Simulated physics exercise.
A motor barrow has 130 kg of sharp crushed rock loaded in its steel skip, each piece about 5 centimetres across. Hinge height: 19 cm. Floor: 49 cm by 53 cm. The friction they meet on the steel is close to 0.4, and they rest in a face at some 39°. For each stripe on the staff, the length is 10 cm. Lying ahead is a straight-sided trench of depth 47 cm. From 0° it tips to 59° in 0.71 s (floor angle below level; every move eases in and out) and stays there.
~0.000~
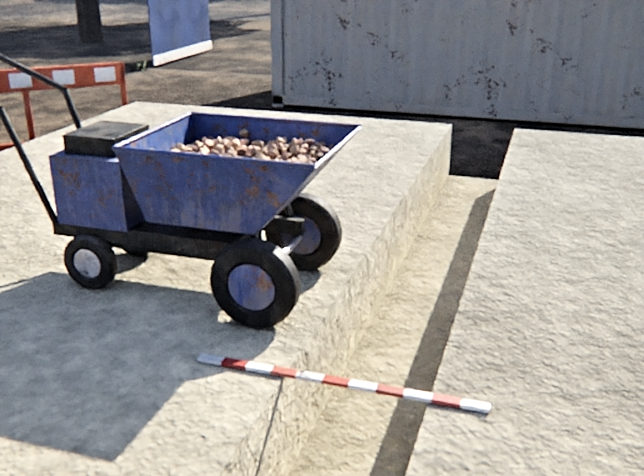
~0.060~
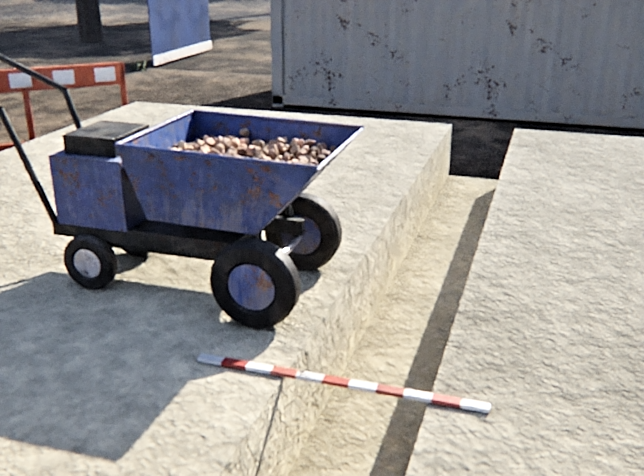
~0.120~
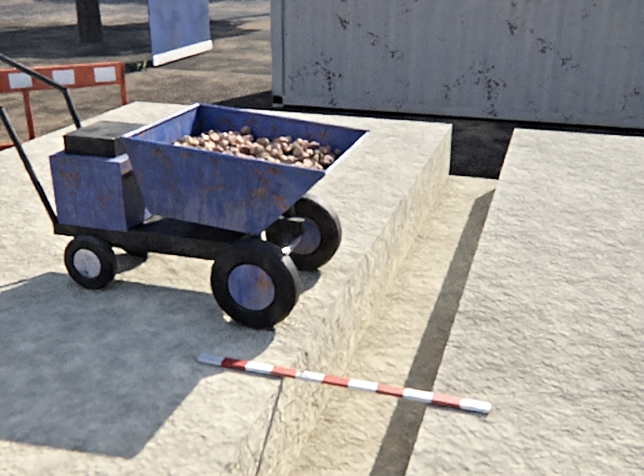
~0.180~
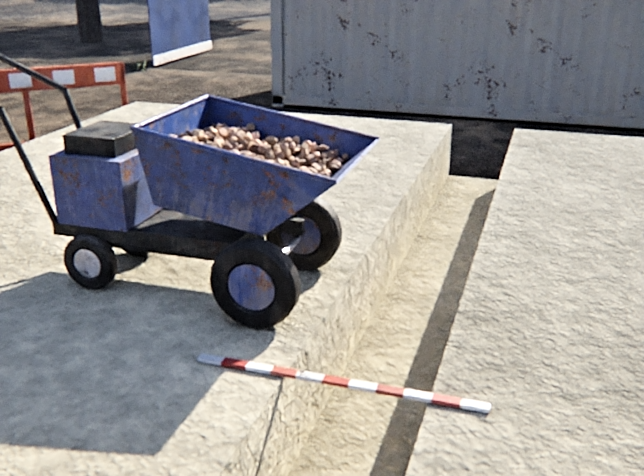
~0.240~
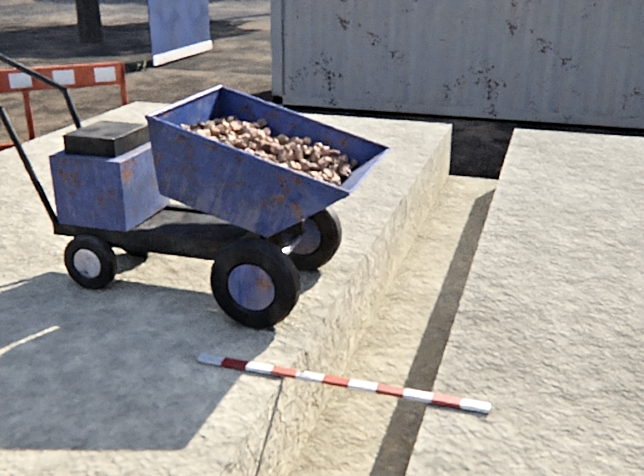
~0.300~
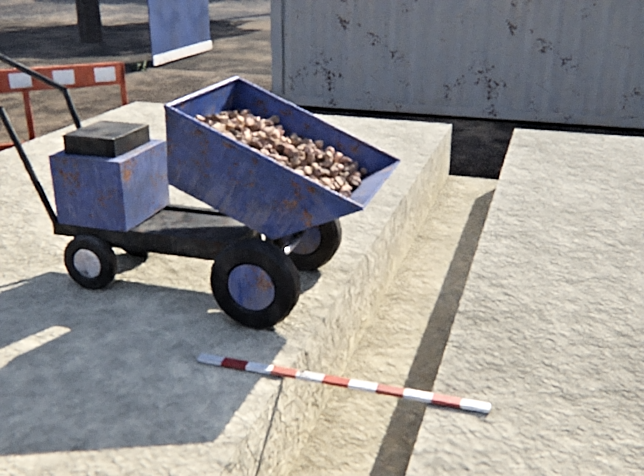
The footage shows a blue motor barrow loaded with broken stones standing beside a straight trench, a red-and-white staff lying across its edge. The skip's rear gradually rises, tilting its front lip downward to the right while the wheels stay still.
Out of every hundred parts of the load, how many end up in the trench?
Close to 23 in a hundred.
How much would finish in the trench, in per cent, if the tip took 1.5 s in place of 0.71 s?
Roughly 25 per cent would.
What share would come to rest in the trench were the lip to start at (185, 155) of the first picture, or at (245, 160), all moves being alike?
Result: Close to 25 then close to 40 per cent.
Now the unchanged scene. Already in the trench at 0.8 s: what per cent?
Around 5 per cent of it.
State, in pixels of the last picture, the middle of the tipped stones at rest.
Their middle ends up near (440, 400).
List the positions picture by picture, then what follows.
The skip is at 0°, its lip at (315, 167); the top of the load is at (270, 144), in the first frame.
The skip is at 1°, its lip at (318, 169); the top of the load is at (268, 143); the stones move at 0.2 m/s on average, in the second frame.
Lip at (325, 174), floor tilted 4°, highest stones at (225, 140); the stones move at 0.5 m/s on average, in the third frame.
Lip at (336, 182), floor tilted 9°, highest stones at (226, 135); the stones move at 0.7 m/s on average, in the fourth frame.
The skip is at 16°, its lip at (349, 194); the top of the load is at (217, 127); the stones move at 0.9 m/s on average, in the fifth frame.
The skip is at 23°, its lip at (362, 209); the top of the load is at (226, 118); the stones move at 1.0 m/s on average, in the sixth frame.
After 0.5 s the floor is at 50°; 100 % in the skip; the foremost stones are at (375, 241).
After 0.8 s the floor is at 59°; 97 % in the skip, 3 % in the trench; the foremost stones are at (439, 302).
After 1.2 s the floor is at 59°; 74 % in the skip, 14 % in the trench, 12 % past the trench; the foremost stones are at (535, 351).
After 3.1 s the floor is at 59°; 63 % in the skip, 23 % in the trench, 14 % past the trench; the foremost stones are at (586, 332).
